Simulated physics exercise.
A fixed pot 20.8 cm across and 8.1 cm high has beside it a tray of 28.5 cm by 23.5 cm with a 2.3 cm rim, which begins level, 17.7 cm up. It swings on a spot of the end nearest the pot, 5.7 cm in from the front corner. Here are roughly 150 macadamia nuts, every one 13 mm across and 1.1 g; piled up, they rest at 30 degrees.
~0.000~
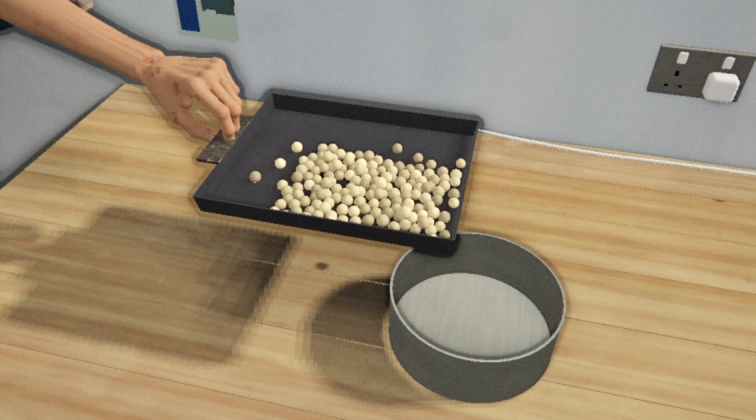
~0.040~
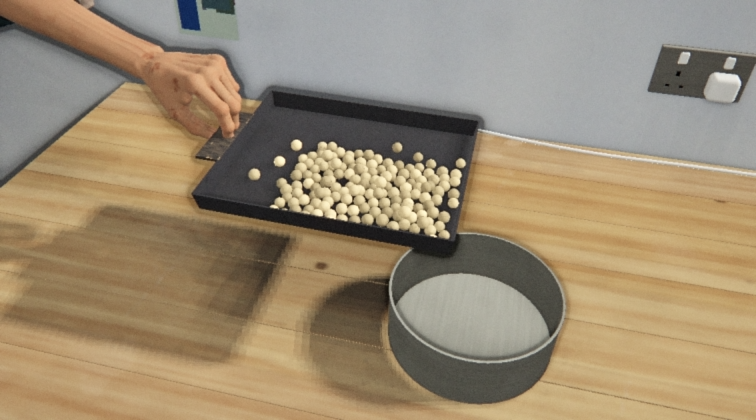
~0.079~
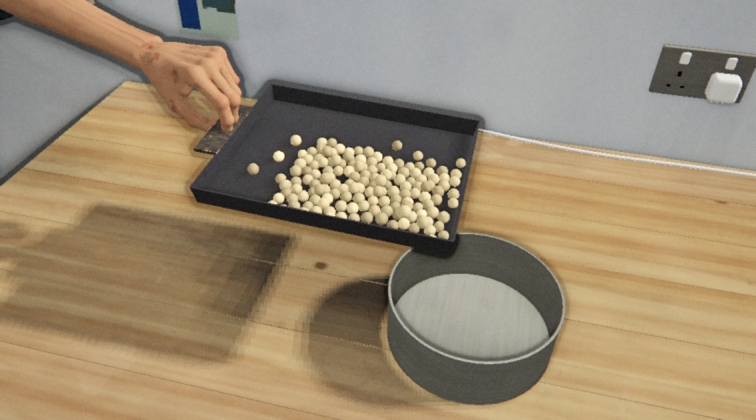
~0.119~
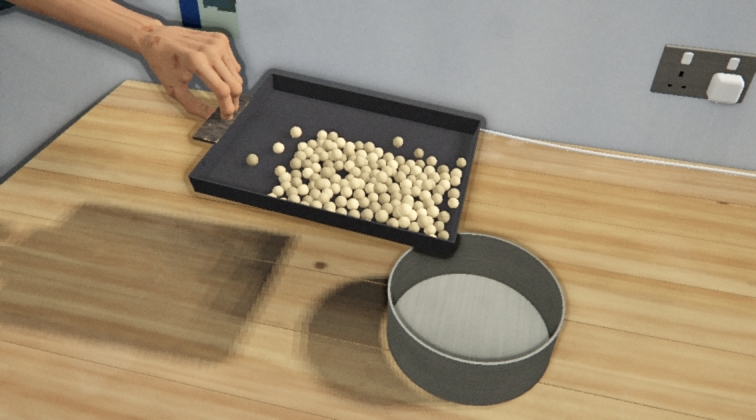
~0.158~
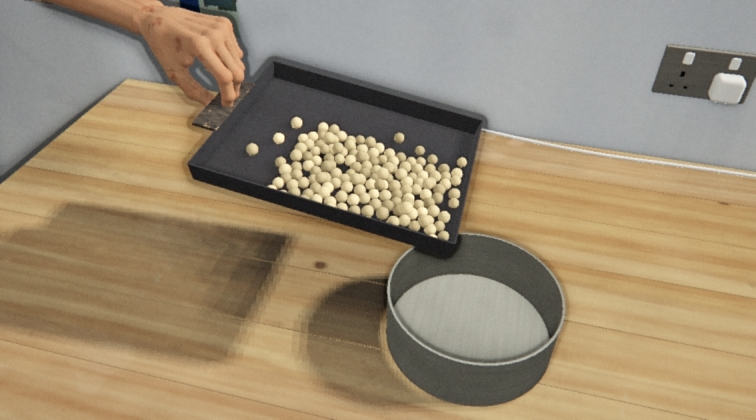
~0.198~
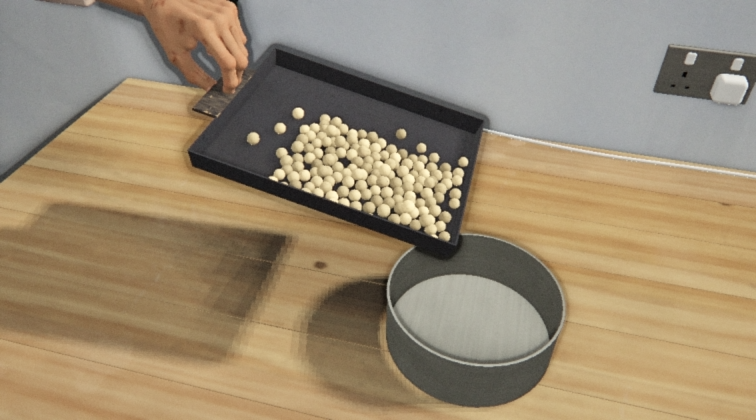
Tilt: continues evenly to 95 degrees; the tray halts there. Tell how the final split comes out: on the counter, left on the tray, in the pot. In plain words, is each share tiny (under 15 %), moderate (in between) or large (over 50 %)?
Counter: Moderate; left on the tray: Tiny; pot: Large.
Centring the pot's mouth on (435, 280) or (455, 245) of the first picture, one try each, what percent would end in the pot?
Near 45 and 55 percent, one try each.
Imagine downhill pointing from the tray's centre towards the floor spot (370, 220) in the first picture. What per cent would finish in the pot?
60 %.
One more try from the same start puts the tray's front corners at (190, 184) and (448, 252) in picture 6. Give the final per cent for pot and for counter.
In the pot: 55 per cent; on the counter: 45 per cent.
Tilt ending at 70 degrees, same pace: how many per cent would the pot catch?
10 %.
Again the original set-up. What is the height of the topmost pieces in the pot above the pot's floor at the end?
About 2.5 centimetres.
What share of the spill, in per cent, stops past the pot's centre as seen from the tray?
That works out to about 80 percent.
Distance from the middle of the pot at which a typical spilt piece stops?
About 20 centimetres.
Then, at 0.64 s, tilt 52 degrees; the tray holds 100 %, the pot 0 %.
After 0.93 s, tilt 79 degrees; the tray holds 95 %, the pot 0 %.
After 1.32 s, tilt 95 degrees; the tray holds 15 %, the pot 50 %.
At rest (2.3 s), counter 30 %, tray 0 %, pot 70 %.
